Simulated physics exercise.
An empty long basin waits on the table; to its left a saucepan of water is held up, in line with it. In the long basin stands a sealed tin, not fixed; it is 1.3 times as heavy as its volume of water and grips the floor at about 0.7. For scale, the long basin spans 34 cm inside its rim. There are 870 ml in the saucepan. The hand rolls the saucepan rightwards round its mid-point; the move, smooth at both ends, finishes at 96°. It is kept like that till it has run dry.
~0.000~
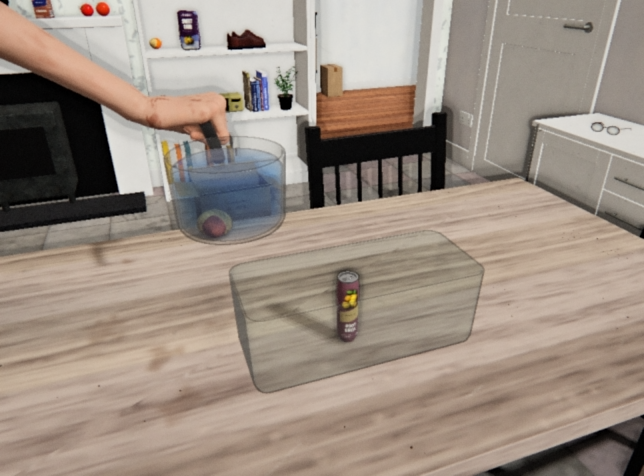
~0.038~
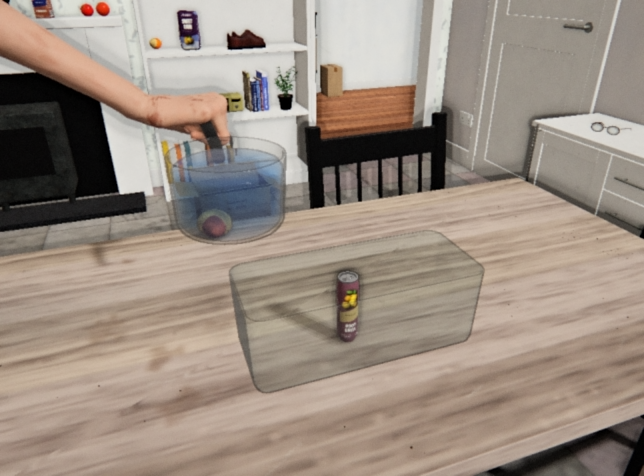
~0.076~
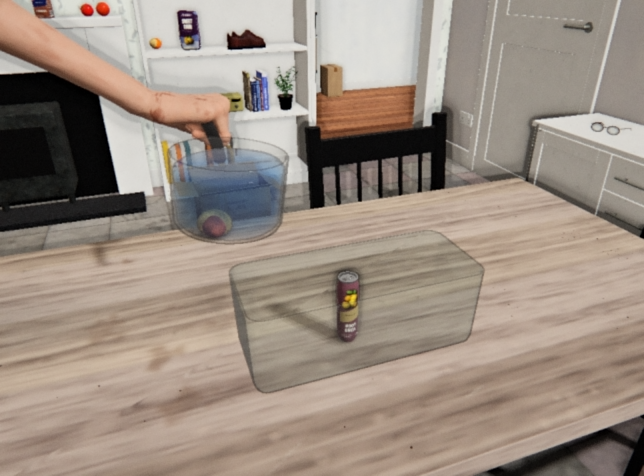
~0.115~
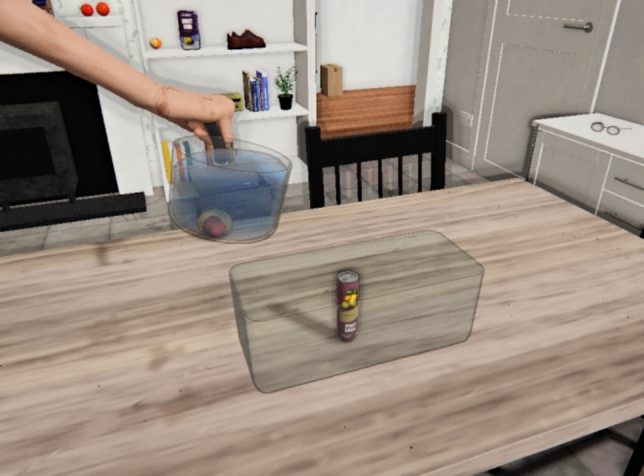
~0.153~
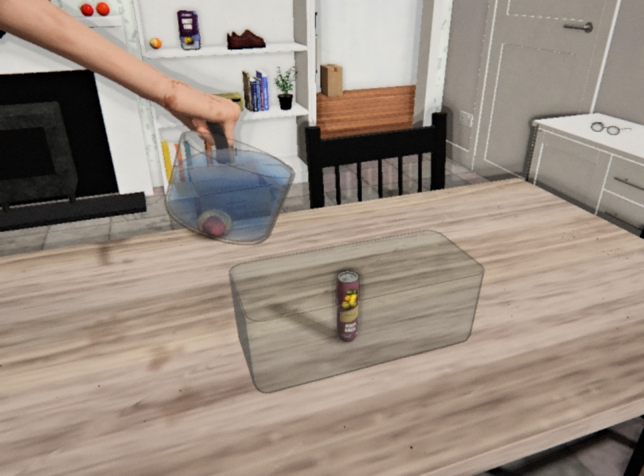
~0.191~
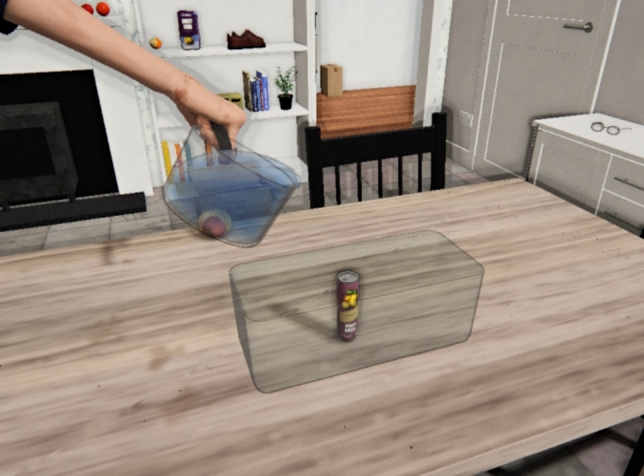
A hand tilts a clear saucepan of water rightwards above a table holding an empty basin.
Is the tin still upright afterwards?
It goes over.
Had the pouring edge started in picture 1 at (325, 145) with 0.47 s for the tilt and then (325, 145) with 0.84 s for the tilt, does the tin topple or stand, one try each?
First it remains upright; then it keeps standing.
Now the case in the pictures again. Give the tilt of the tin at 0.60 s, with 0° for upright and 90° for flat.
It is at some 5°.
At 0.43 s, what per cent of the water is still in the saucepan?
Near 40 in a hundred.
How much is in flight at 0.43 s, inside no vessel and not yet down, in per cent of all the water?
Some 42 per cent.
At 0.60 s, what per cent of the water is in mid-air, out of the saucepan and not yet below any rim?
Near 12 in a hundred.
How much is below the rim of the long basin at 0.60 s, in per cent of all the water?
About 76 per cent.
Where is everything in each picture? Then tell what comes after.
In the first picture, it leans 0°; its right rim is at (282, 149); the water meets the walls at (168, 169) and (279, 157); the long basin's rim runs from (237, 294) to (460, 250); the tin's top is at (348, 280).
In the second picture, it leans 2°; its right rim is at (283, 150); the water meets the walls at (169, 169) and (280, 157).
In the third picture, it leans 6°; its right rim is at (285, 154); the water meets the walls at (171, 168) and (282, 158).
In the fourth picture, it leans 14°; its right rim is at (289, 161); the water meets the walls at (174, 167) and (285, 160).
In the fifth picture, it leans 23°; its right rim is at (291, 171); the water meets the walls at (173, 174) and (290, 165).
In the sixth picture, it leans 34°; its right rim is at (292, 182); the water meets the walls at (171, 175) and (286, 173); 3 per cent is over the edge.
After 0.43 s the tilt is 94° and 39 per cent is still to pour; the tin stands where it began.
After 0.60 s the tilt is 96° and 13 per cent is still to pour; the tin leans 6°.
After 0.77 s the tilt is 96° and 4 per cent is still to pour; the tin leans 53°.
After 0.97 s the tilt is 96° and 1 per cent is still to pour; the tin lies on its side.
In the end the tin lies on its side.
